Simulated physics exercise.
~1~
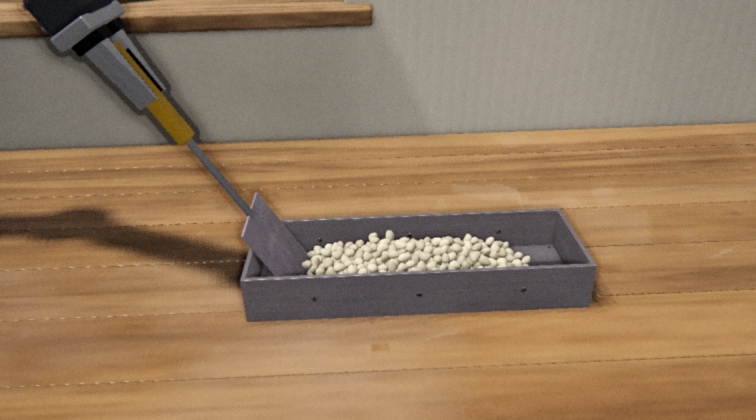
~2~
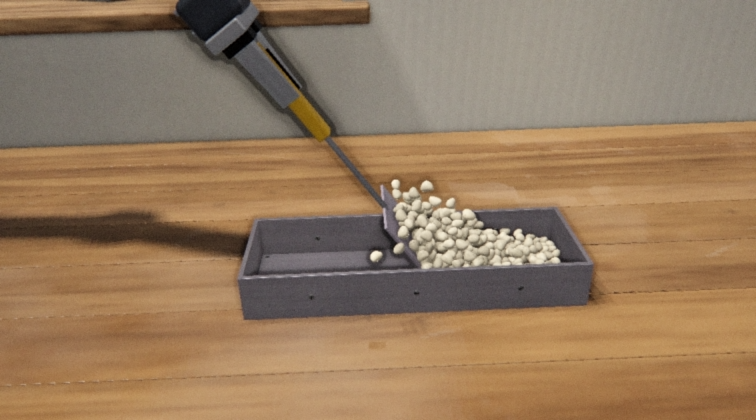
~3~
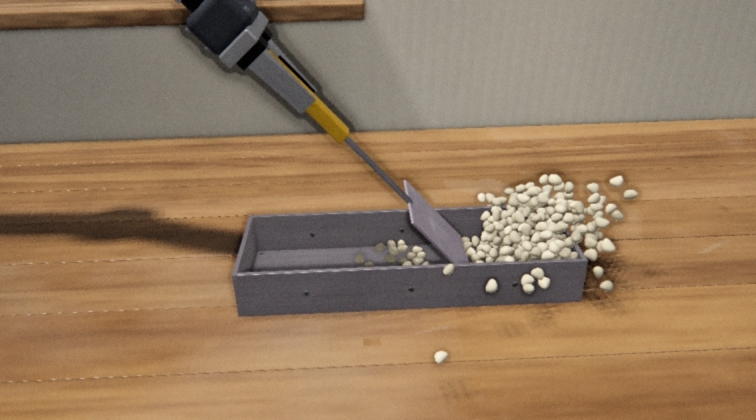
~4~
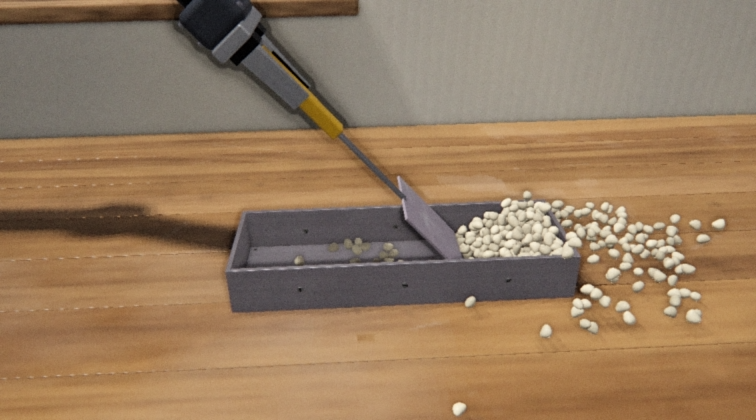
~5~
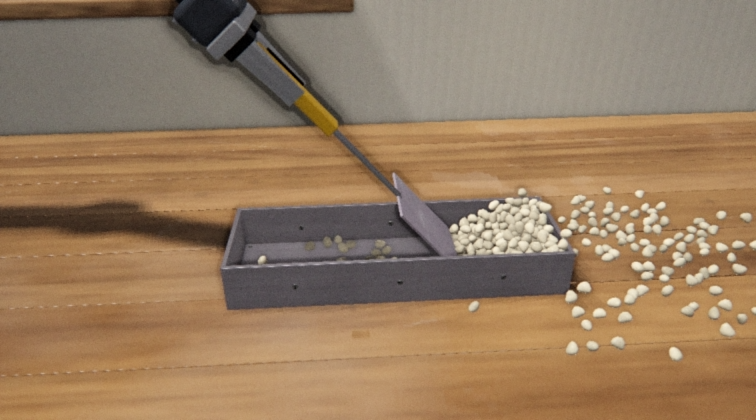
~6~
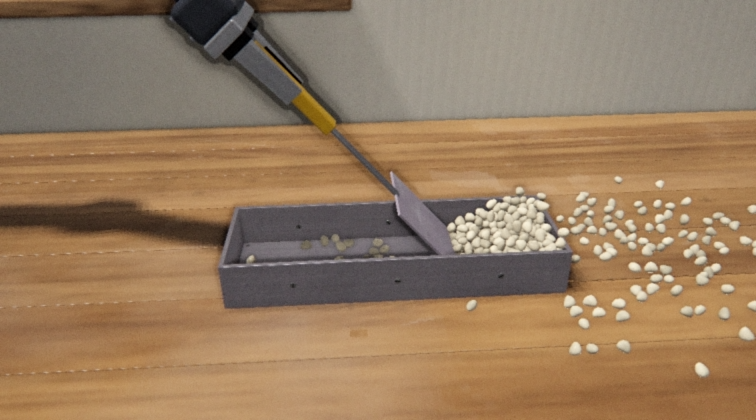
On a wooden table top before a plain grey wall, seen from slightly above, a long grey tray holds a low heap of cream-coloured dried beans. A dark and grey robotic arm with a yellow section holds a flat grey spatula at the tray's left end. The arm pushes the spatula right, piling the beans up steeply ahead of the blade. The blade tilts and stops right of the middle as beans surge over the far end and front edge. They scatter across the table to the right, while many stay heaped in the tray's right end and a few lie behind the still blade.
